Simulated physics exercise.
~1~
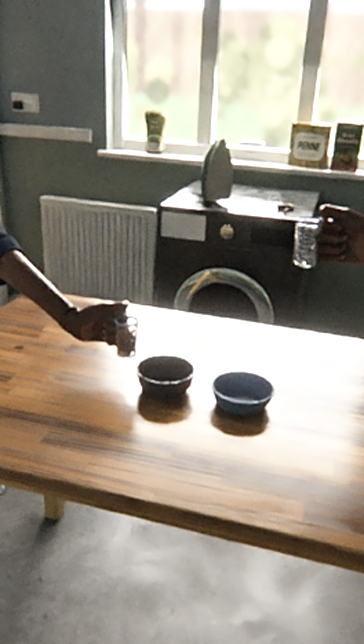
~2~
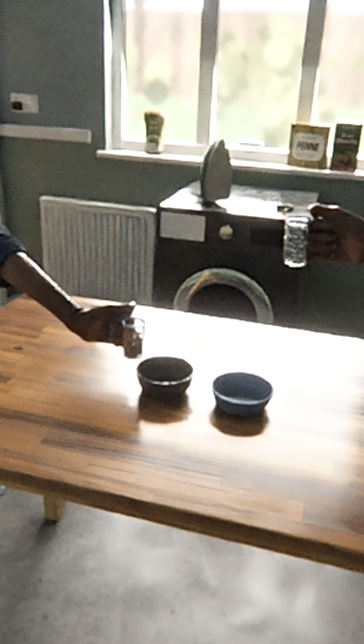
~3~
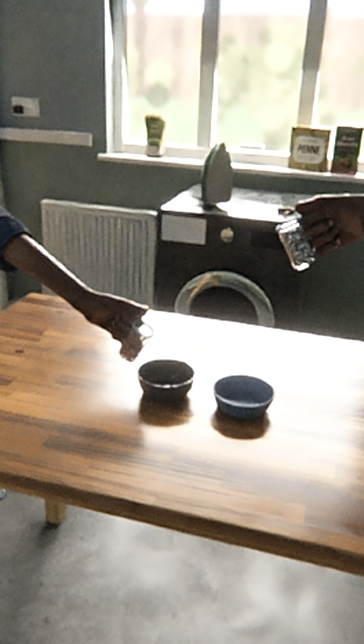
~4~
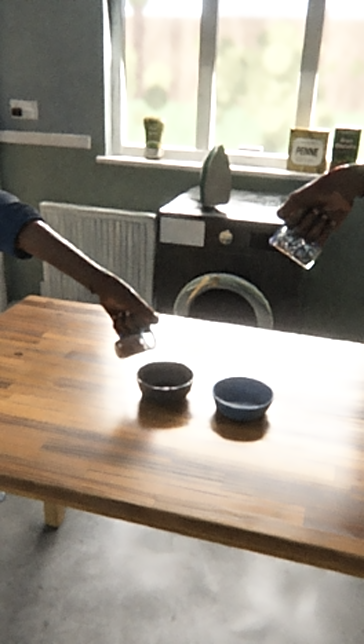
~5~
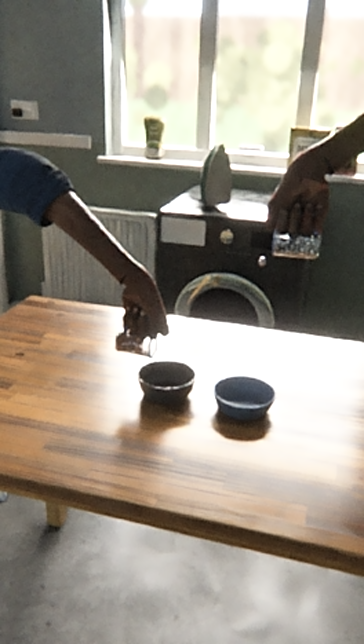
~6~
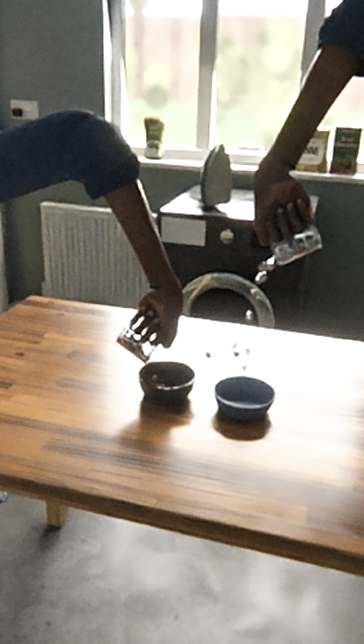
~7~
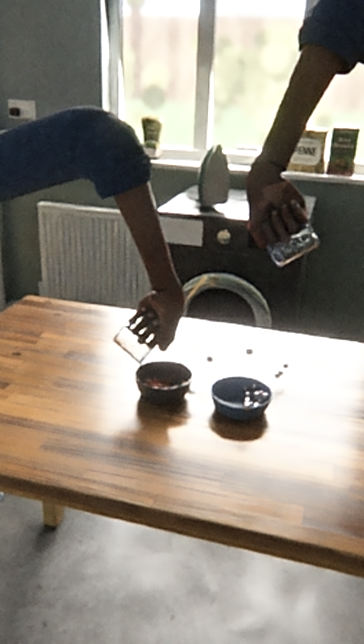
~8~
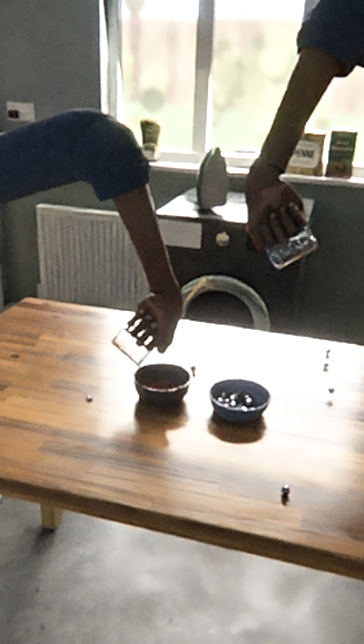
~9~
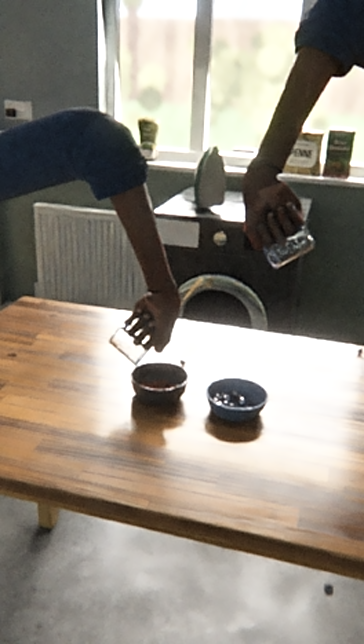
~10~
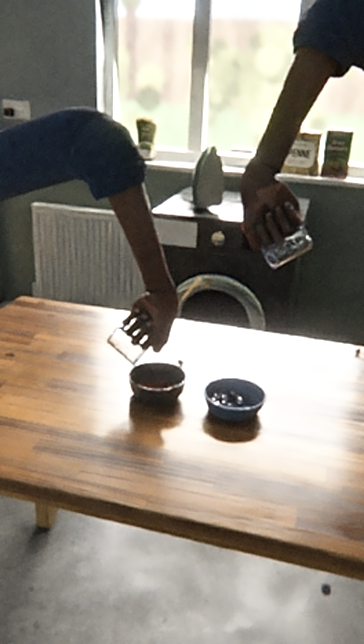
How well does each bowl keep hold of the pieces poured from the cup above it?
The left bowl keeps every piece. The blue bowl on the right keeps only about half, and the rest scatter outside it.
